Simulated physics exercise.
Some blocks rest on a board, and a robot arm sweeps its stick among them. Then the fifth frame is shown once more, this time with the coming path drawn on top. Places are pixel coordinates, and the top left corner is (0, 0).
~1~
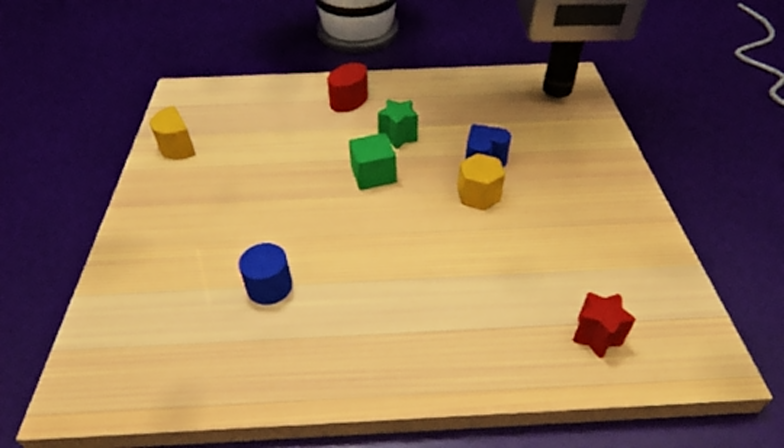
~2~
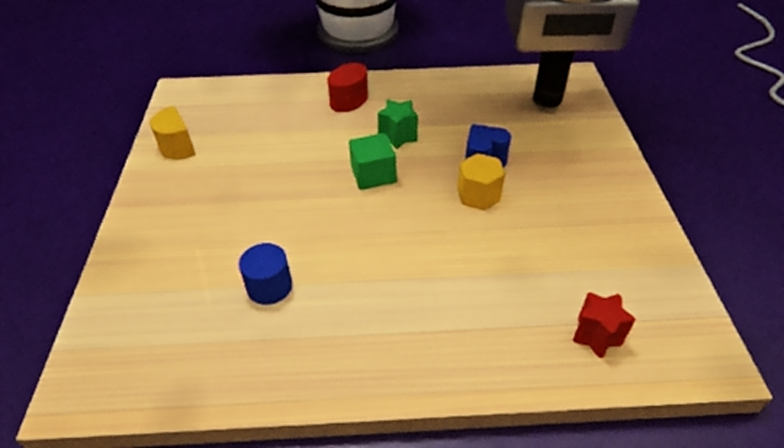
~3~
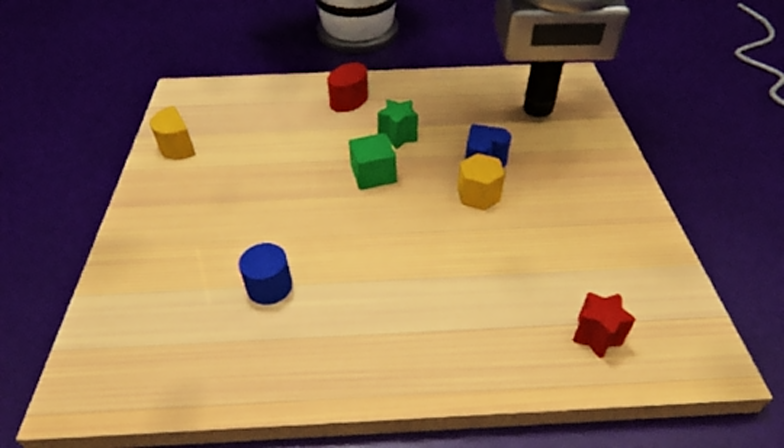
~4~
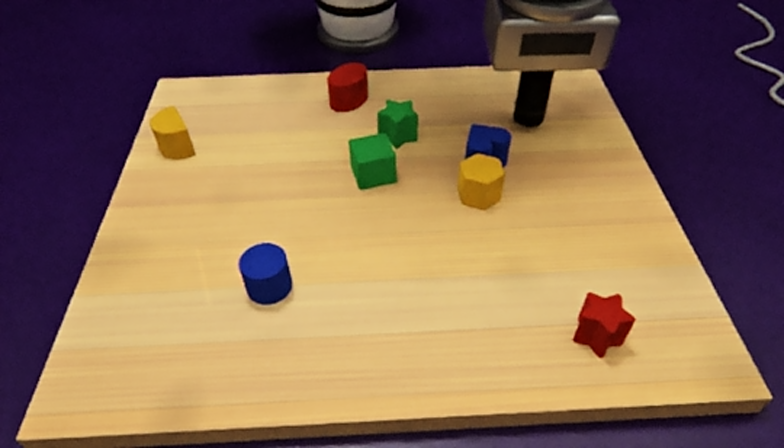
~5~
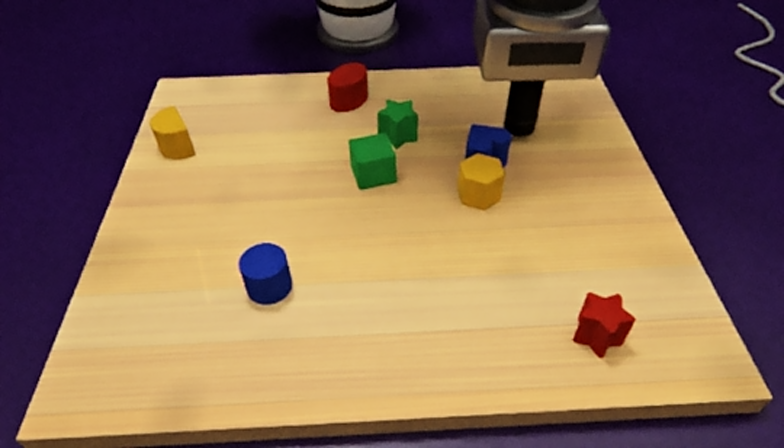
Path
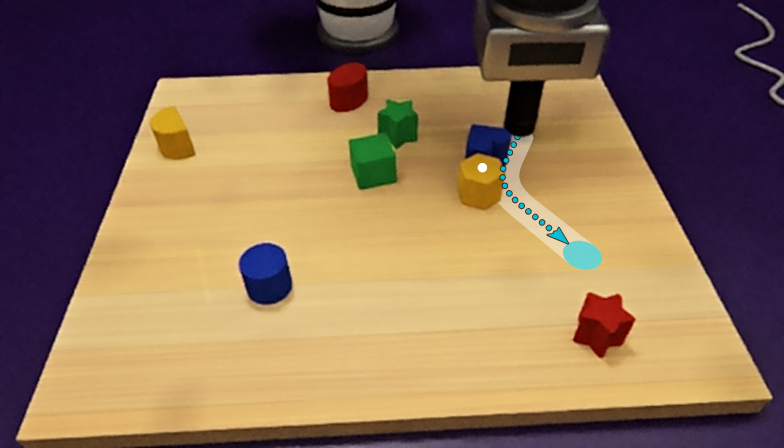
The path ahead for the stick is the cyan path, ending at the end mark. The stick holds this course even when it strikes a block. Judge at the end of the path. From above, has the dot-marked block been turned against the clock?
The answer is yes.
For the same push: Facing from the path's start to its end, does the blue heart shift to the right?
The answer is yes.
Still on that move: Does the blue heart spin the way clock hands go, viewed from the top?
I'd say yes.
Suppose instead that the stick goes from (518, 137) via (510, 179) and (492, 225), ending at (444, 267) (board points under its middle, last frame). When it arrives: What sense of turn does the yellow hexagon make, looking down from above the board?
Direction: Clockwise.
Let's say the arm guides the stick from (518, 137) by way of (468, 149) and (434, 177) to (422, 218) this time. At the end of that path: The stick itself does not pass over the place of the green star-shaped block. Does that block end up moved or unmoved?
Here the green star-shaped block stays on its spot.
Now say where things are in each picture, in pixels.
In the first frame, stick's lower end at (557, 91); yellow hexagon at (482, 168); blue heart at (487, 136); red star-shaped block at (608, 310).
In the second frame, stick at (547, 100); blocks still.
In the third frame, stick at (538, 110); blocks still.
In the fourth frame, stick at (528, 119); blocks still.
In the fifth frame, stick at (519, 128); yellow hexagon at (482, 168); blue heart at (487, 136); red star-shaped block at (608, 310).
Drawn move, from (518, 137) through (502, 173) and (531, 214) to (582, 255); the dot is on the yellow hexagon.
On the path given first. One third of the way, stick at (504, 164); yellow hexagon at (478, 175), turned 20° anticlockwise; blue heart at (469, 146), turned 55° clockwise.
Two thirds of the way, stick at (534, 206); yellow hexagon at (477, 176), turned 25° anticlockwise; blue heart at (468, 147), turned 60° clockwise.
At the end, stick at (585, 247); yellow hexagon at (477, 176), turned 25° anticlockwise; blue heart at (468, 147), turned 60° clockwise; red star-shaped block still.
